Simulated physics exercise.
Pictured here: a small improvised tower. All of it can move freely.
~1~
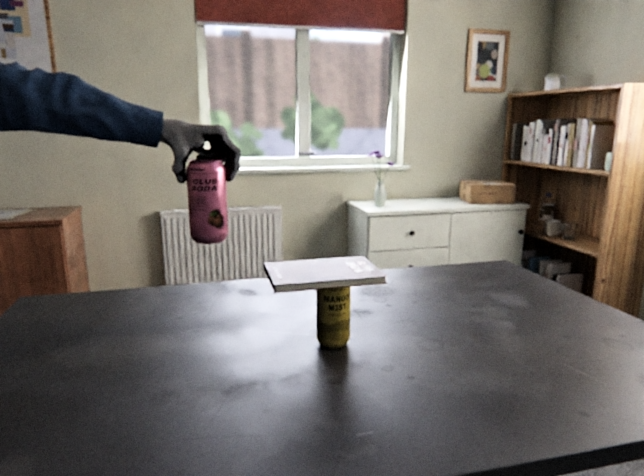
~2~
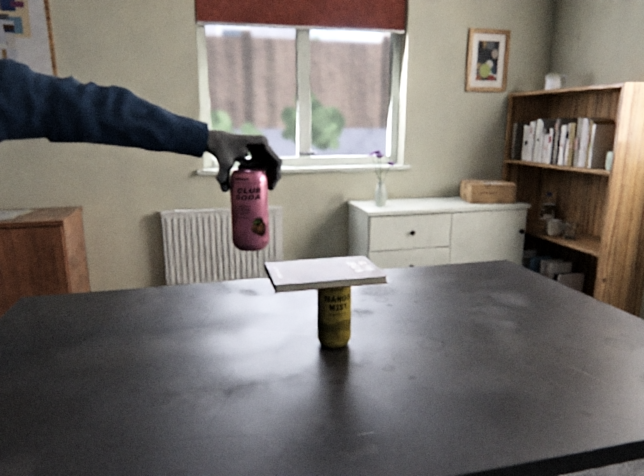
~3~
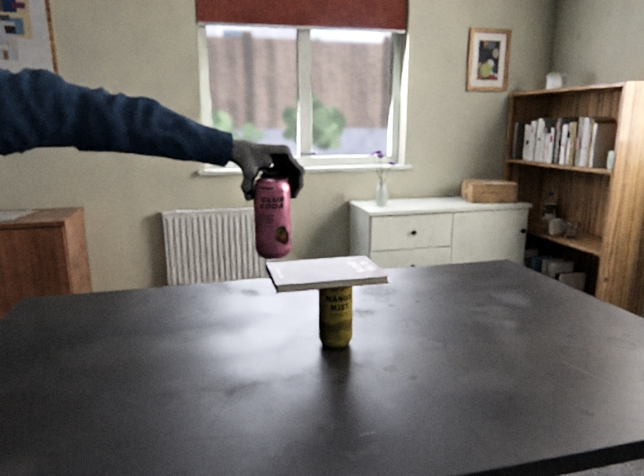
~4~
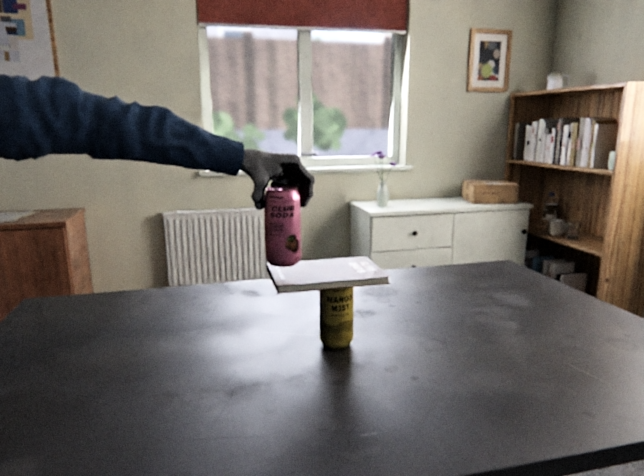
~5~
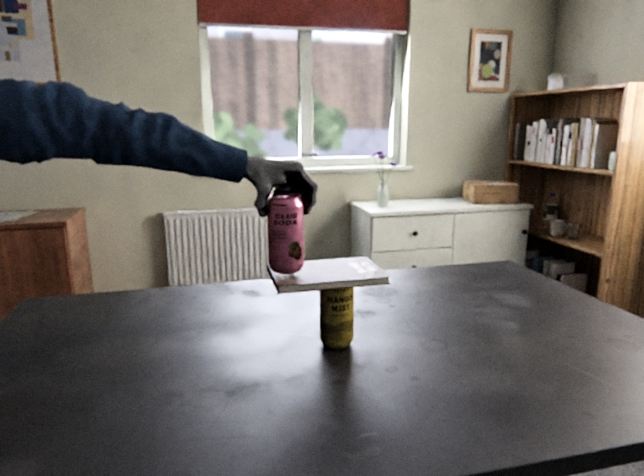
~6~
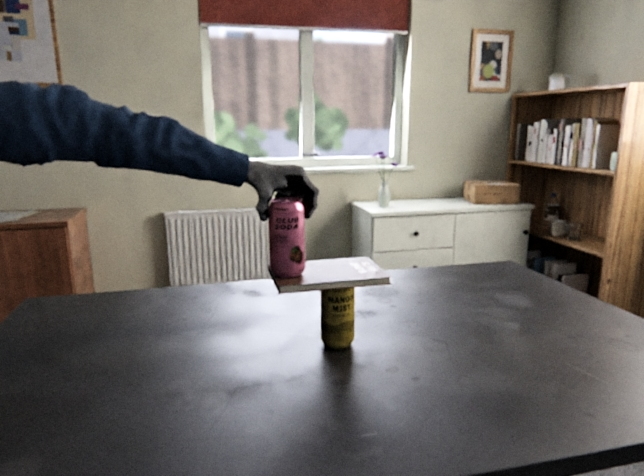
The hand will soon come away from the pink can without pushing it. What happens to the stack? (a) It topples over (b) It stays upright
a, it topples over.
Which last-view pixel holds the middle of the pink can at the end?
Look around (238, 342) in the final frame.
Then, 0.30 s later than the last frame, pink can now fallen; brown book tilted by 33°.
Then, 0.40 s later than the last frame, brown book tilted by 68°.
Then, 0.50 s later than the last frame, brown book now fallen.
Then, 0.80 s later than the last frame, things are still on the move.
When it is over, fallen, brown book and pink can; yellow can as before. End places, in pixels of the last picture, pink can near (238, 343). The stack loses its balance.
